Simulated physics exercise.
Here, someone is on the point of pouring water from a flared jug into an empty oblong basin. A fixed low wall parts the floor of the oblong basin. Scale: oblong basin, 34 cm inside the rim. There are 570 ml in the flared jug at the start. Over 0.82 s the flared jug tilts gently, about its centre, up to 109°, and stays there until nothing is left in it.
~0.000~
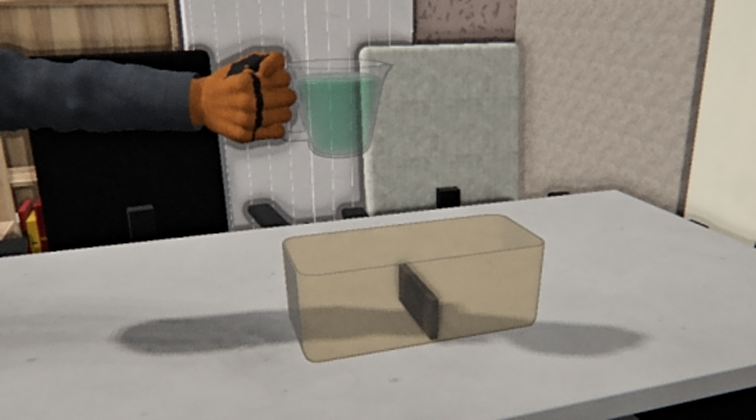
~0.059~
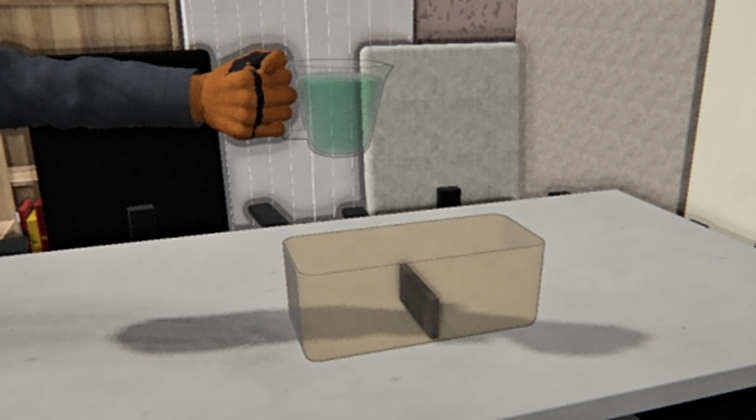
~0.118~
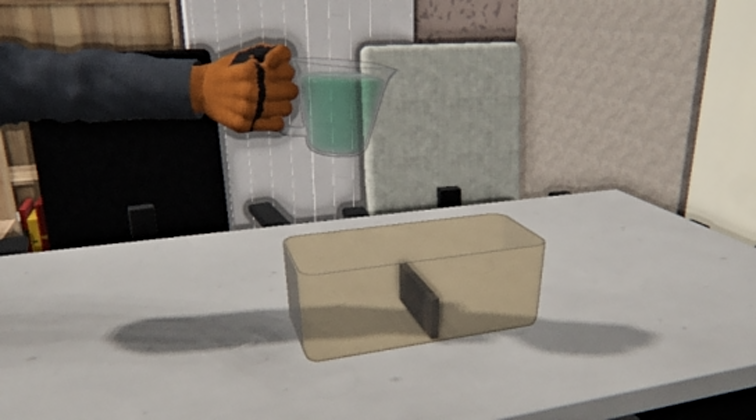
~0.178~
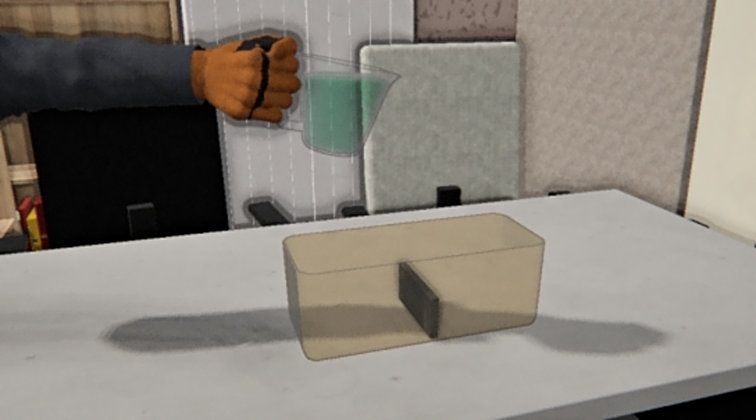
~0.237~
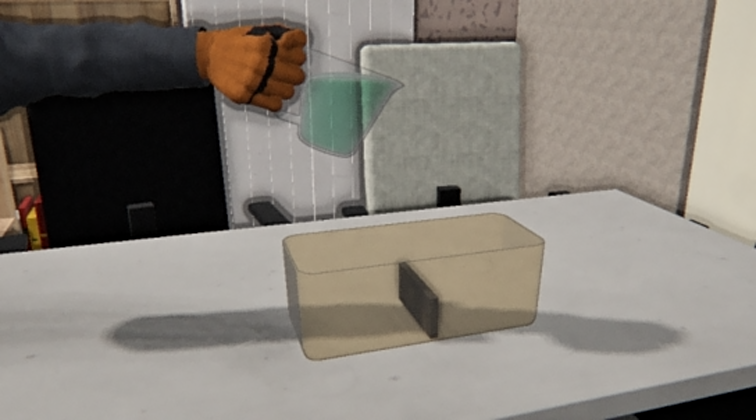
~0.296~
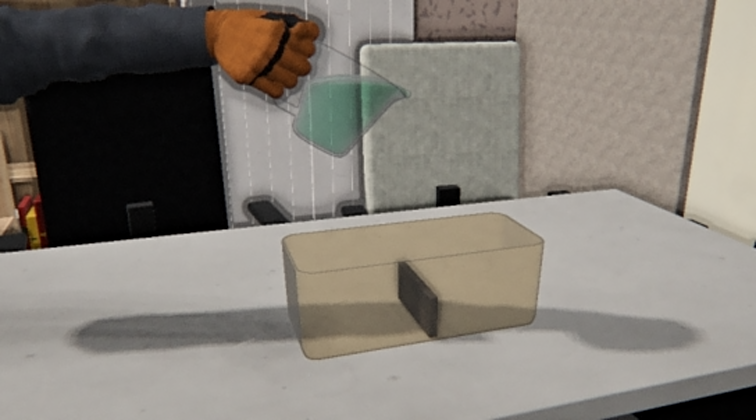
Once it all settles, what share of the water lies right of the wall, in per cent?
86 %.
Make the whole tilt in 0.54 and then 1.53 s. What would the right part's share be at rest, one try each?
Roughly 75 per cent the first time and 90 per cent the second.
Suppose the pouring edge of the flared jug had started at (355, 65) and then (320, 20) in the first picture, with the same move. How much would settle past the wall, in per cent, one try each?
I'd say 25 percent on the first go, 5 percent on the next.
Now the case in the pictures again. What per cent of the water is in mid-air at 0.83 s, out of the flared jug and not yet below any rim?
Airborne fraction: Approx. 12 %.
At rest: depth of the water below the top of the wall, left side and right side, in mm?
Roughly 56 mm on the left side and roughly 34 mm on the right.
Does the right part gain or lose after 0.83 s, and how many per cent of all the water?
It ends up higher by roughly 7.
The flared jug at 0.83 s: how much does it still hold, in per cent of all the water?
3 %.
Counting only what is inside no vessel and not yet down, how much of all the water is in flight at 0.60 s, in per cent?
Around 36 in a hundred.
Then, 0.60 s in, the tilt is 91° and 41 per cent is still to pour, 0 is left of the wall and 23 right of it.
Then, 0.83 s in, the tilt is 109° and 3 per cent is still to pour, 6 is left of the wall and 79 right of it.
Then, 1.06 s in, the tilt is 109° and 0 per cent is still to pour, 13 is left of the wall and 86 right of it.
Then, 1.32 s in, the tilt is 109° and 0 per cent is still to pour, 13 is left of the wall and 86 right of it.
Finally, 13 per cent lies left of the wall, 86 right of it and 2 outside.
